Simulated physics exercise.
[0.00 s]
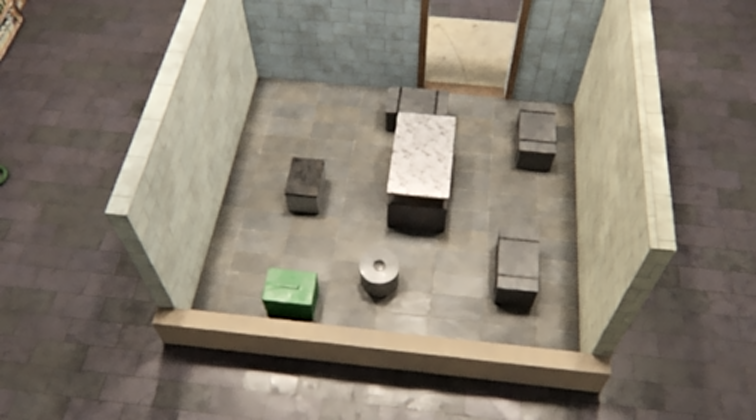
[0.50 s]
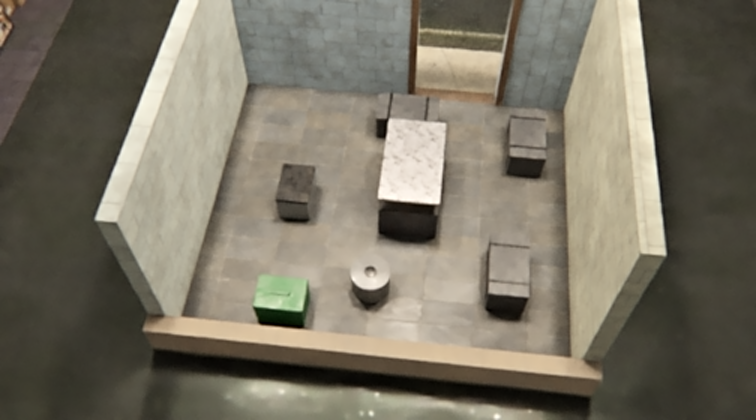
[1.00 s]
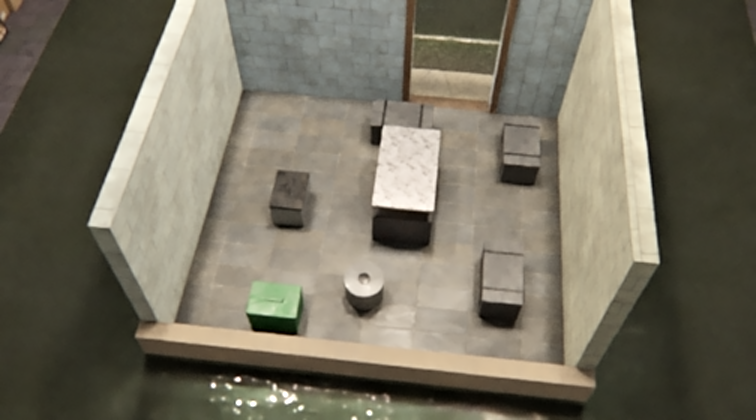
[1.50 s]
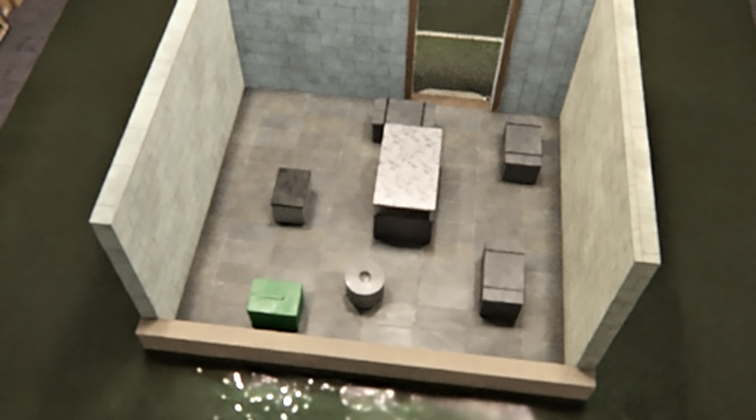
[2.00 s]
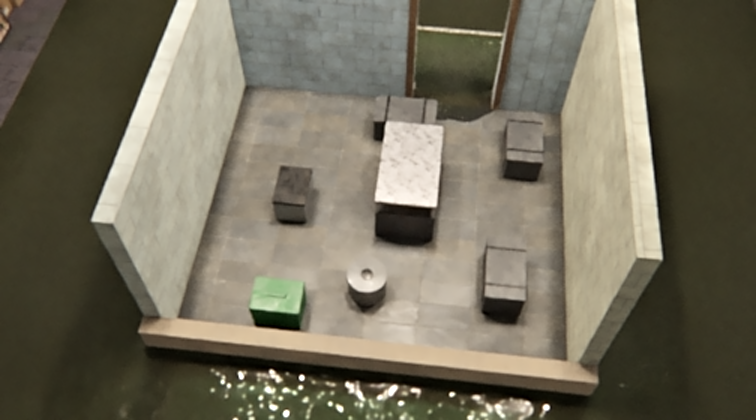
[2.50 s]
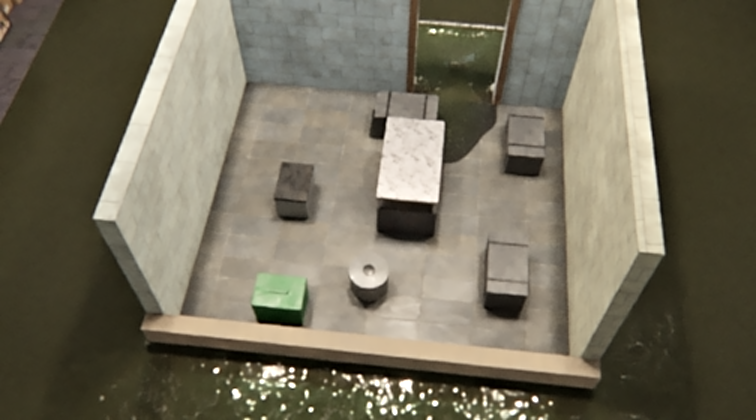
Office with dark water spreading around its walls, then creeping in through the back doorway while the green chest stays still.
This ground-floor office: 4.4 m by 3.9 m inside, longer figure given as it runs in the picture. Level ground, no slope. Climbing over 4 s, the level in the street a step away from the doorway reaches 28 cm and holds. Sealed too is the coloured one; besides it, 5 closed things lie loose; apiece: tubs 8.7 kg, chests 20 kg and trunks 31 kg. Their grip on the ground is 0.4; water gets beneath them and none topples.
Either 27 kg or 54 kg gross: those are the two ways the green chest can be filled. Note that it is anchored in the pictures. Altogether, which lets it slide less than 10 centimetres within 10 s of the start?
Heavier.
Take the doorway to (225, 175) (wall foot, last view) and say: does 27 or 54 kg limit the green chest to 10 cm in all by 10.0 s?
Then the lighter mass works.
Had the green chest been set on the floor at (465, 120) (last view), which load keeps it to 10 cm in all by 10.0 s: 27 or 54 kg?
Looking at the loads, neither keeps it.
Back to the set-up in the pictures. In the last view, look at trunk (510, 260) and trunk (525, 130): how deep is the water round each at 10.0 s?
11 and 8 cm.
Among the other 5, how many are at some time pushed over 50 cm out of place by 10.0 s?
The total is 3.
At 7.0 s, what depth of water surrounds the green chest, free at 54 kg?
Something like 4 centimetres.
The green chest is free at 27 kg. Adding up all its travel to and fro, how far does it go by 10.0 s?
All together it comes to about 30 cm.
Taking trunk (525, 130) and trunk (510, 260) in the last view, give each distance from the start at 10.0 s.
40 cm and 200 cm respectively.
After 3.5 s the green chest would be 0 cm from its start with 27 kg and 0 cm from its start with 54 kg; 0 cm of water round it then.
After 4.5 s the green chest would be 0 cm from its start with 27 kg and 0 cm from its start with 54 kg; 0 cm of water round it then.
After 7.0 s the green chest would be 0 cm from its start with 27 kg and 0 cm from its start with 54 kg; 4 cm of water round it then.
After 10.0 s the green chest would be 31 cm from its start with 27 kg and 0 cm from its start with 54 kg; 15 cm of water round it then.
